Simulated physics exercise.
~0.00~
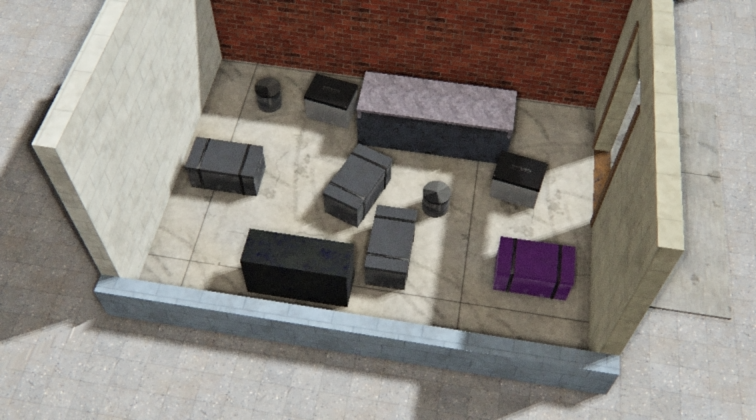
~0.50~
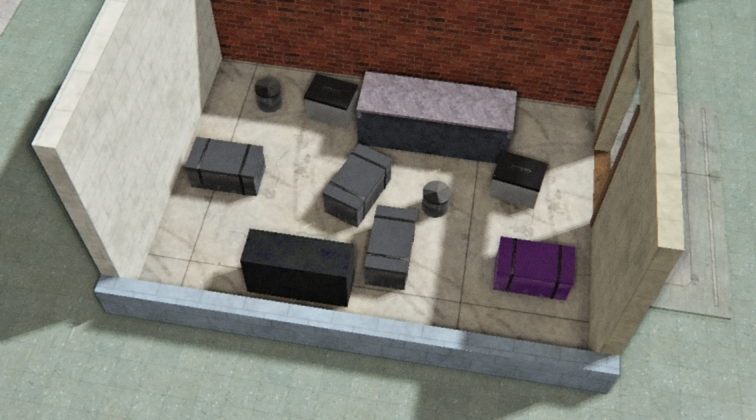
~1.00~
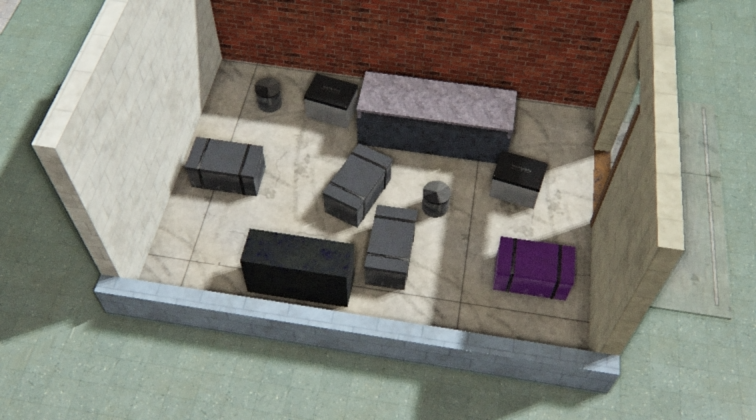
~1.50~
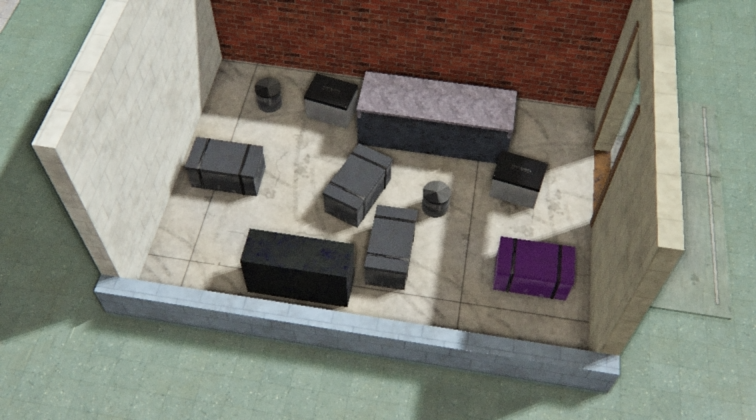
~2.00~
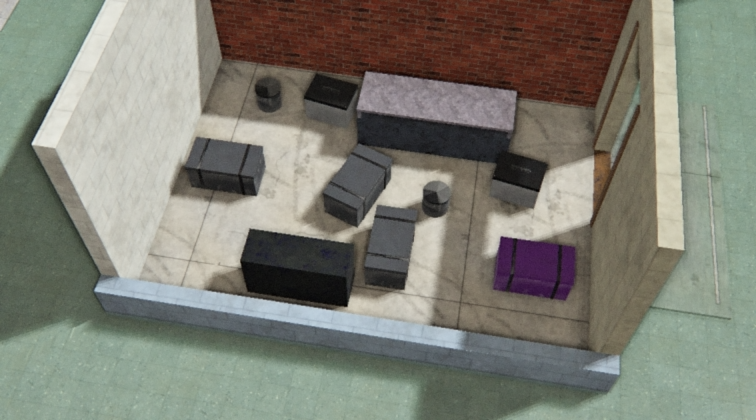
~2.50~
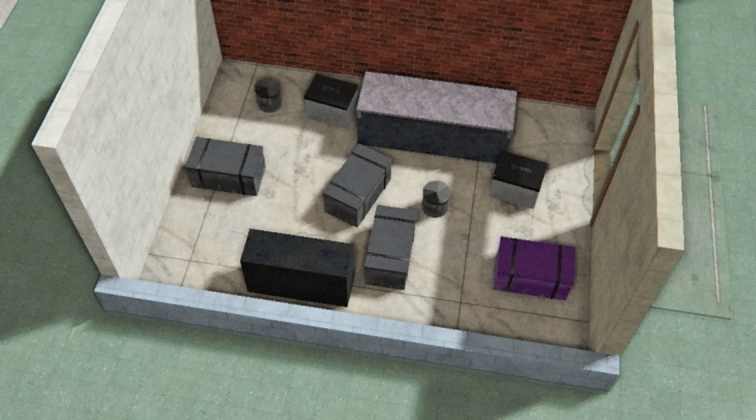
Pale green water covers the grey paving around a roofless office with a brick back wall, seen from high above its low front wall by a still camera. Inside, a purple trunk sits at right, with grey trunks at left and centre, a black block in front, small dark pails, dark-topped boxes and a long pale-topped counter behind. The green appears early outside, while nothing on the floor visibly moves.
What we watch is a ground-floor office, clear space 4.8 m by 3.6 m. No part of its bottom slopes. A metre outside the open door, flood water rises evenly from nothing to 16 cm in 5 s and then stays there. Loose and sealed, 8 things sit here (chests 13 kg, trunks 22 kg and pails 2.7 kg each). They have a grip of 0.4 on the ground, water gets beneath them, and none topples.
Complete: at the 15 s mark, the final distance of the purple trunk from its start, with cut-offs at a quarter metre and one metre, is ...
Short of a quarter metre.
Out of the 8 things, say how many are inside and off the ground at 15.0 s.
I get 7.
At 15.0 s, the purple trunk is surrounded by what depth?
Roughly 6 cm deep.
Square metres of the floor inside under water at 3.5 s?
Some 1.0 m2.
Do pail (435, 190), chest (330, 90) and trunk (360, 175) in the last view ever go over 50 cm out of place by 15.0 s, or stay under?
Note - in order: Farther; smaller; farther.
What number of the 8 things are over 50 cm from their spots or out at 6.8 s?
Count then: 1.
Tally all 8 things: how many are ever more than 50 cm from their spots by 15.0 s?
3 in all.
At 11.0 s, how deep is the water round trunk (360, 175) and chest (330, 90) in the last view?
First roughly 4 cm, second roughly 5 cm.
After 3.5 s the purple trunk is near (537, 259), 0.0 m from its start, aground; 0 afloat.
After 6.8 s the purple trunk is near (537, 259), 0.0 m from its start, aground; 1 afloat.
After 11.0 s the purple trunk is near (537, 259), 0.0 m from its start, aground; 2 afloat.
After 15.0 s the purple trunk is near (537, 259), 0.0 m from its start, aground; 7 afloat.
